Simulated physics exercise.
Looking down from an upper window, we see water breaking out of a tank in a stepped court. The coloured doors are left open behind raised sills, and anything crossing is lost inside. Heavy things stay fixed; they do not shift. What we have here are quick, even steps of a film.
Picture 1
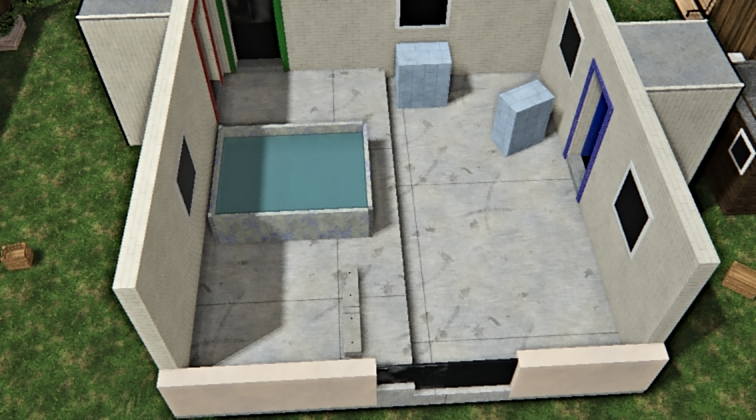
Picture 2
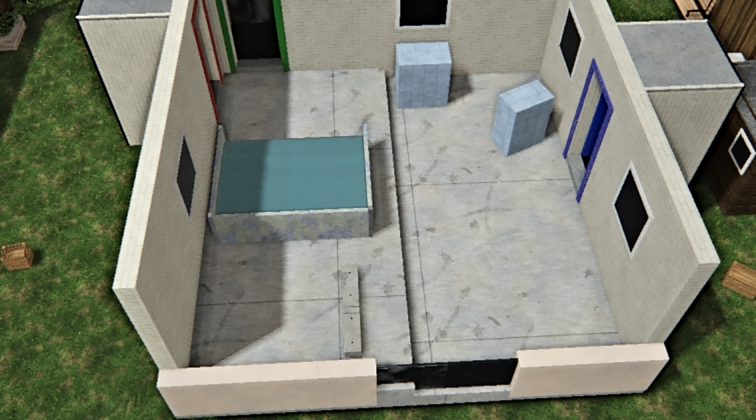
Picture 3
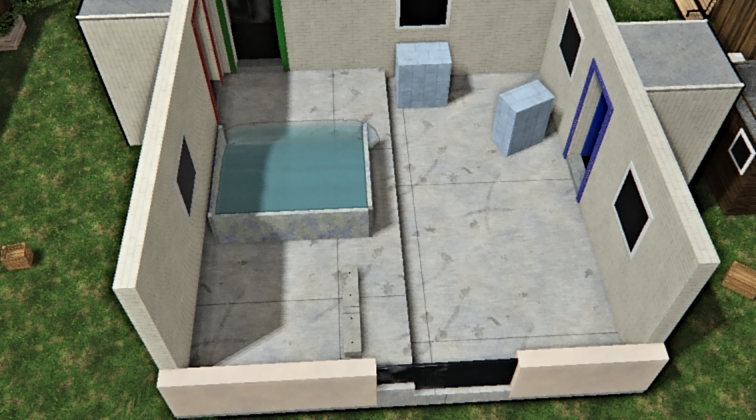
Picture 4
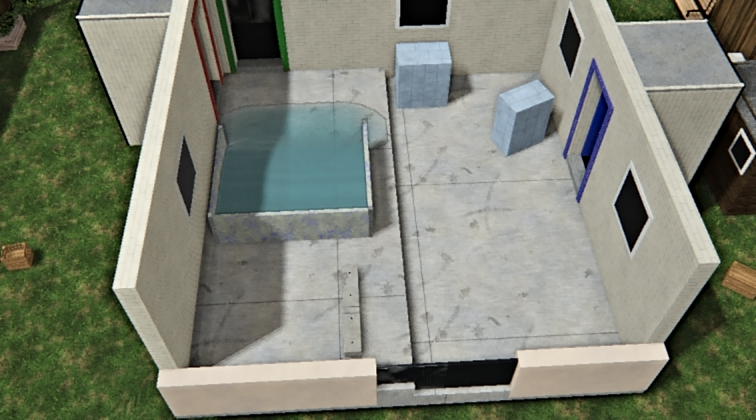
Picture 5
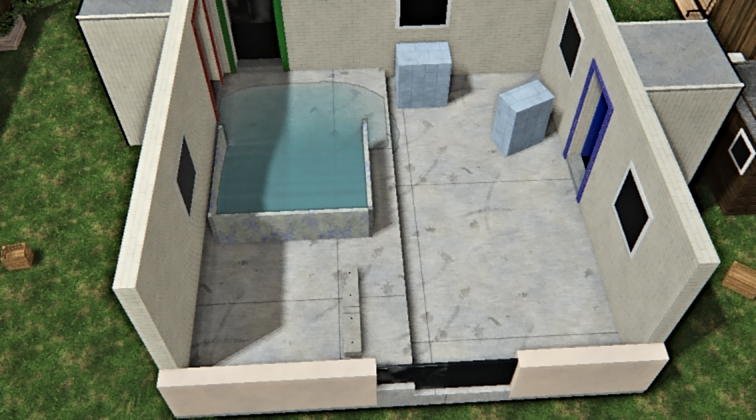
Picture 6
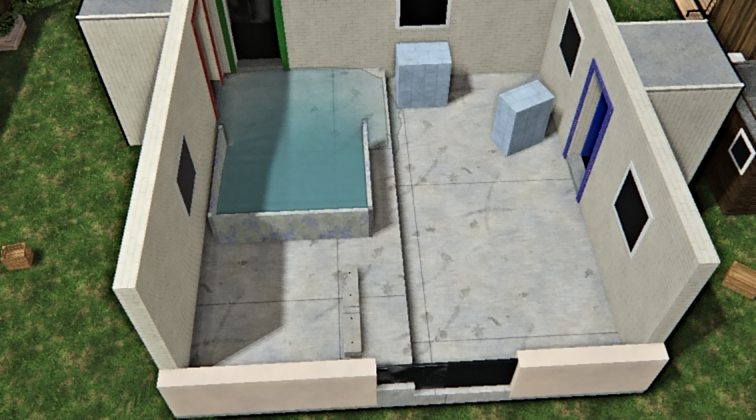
A tank in a walled court opens at its far side and water spreads toward the back wall.
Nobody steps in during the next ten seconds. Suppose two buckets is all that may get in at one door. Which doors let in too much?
The green door will allow in an excess; the red door will allow in an excess; the blue door will allow in no excess.
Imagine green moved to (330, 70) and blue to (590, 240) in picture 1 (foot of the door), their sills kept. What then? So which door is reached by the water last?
I'd go with the one in blue.
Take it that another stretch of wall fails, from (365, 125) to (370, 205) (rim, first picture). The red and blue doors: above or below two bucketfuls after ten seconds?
Result - red one does not reach it, blue one tops the mark.
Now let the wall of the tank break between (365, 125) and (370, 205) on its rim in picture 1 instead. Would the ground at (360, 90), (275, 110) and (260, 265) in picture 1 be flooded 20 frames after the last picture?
The first spot is spared, the second spared, the third spared.
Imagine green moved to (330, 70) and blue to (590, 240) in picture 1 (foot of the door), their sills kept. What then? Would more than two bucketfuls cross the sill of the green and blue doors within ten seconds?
After the change, the green door overshoots, while the blue door falls short.
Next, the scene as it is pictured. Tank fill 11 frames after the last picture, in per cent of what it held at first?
Somewhere around 30 %, give or take.
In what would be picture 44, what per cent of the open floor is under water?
My guess is around 70 in a hundred.
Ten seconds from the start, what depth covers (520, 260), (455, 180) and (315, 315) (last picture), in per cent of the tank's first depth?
Estimate: 8, 6, 4 %.
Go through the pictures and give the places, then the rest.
The first picture shows the tank at (292, 170) is whole and still.
In the second picture, the front is at (369, 148), out from the gap on the tank's far side.
In the third picture, water pours out on the tank's far side and has run to a hidden place.
In the fourth picture, the front is at (387, 130), out from the gap on the tank's far side.
In the fifth picture, water pours out on the tank's far side and has run to (378, 98).
In the sixth picture, the front is at (364, 73), out from the gap on the tank's far side.
A moment on, water covers 25 % of the floor; the green door over two buckets in, the red door wet at the sill, nothing in, the blue door not reached.
Next, water covers 30 % of the floor; the green door far over two buckets in, the red door under two buckets in, the blue door not reached.
Then, water covers 45 % of the floor; the green door far over two buckets in, the red door over two buckets in, the blue door wet at the sill, nothing in.
Later, water covers 70 % of the floor; the green door far over two buckets in, the red door over two buckets in, the blue door wet at the sill, nothing in.
In the end, water covers 80 % of the floor; the green door far over two buckets in, the red door over two buckets in, the blue door wet at the sill, nothing in.
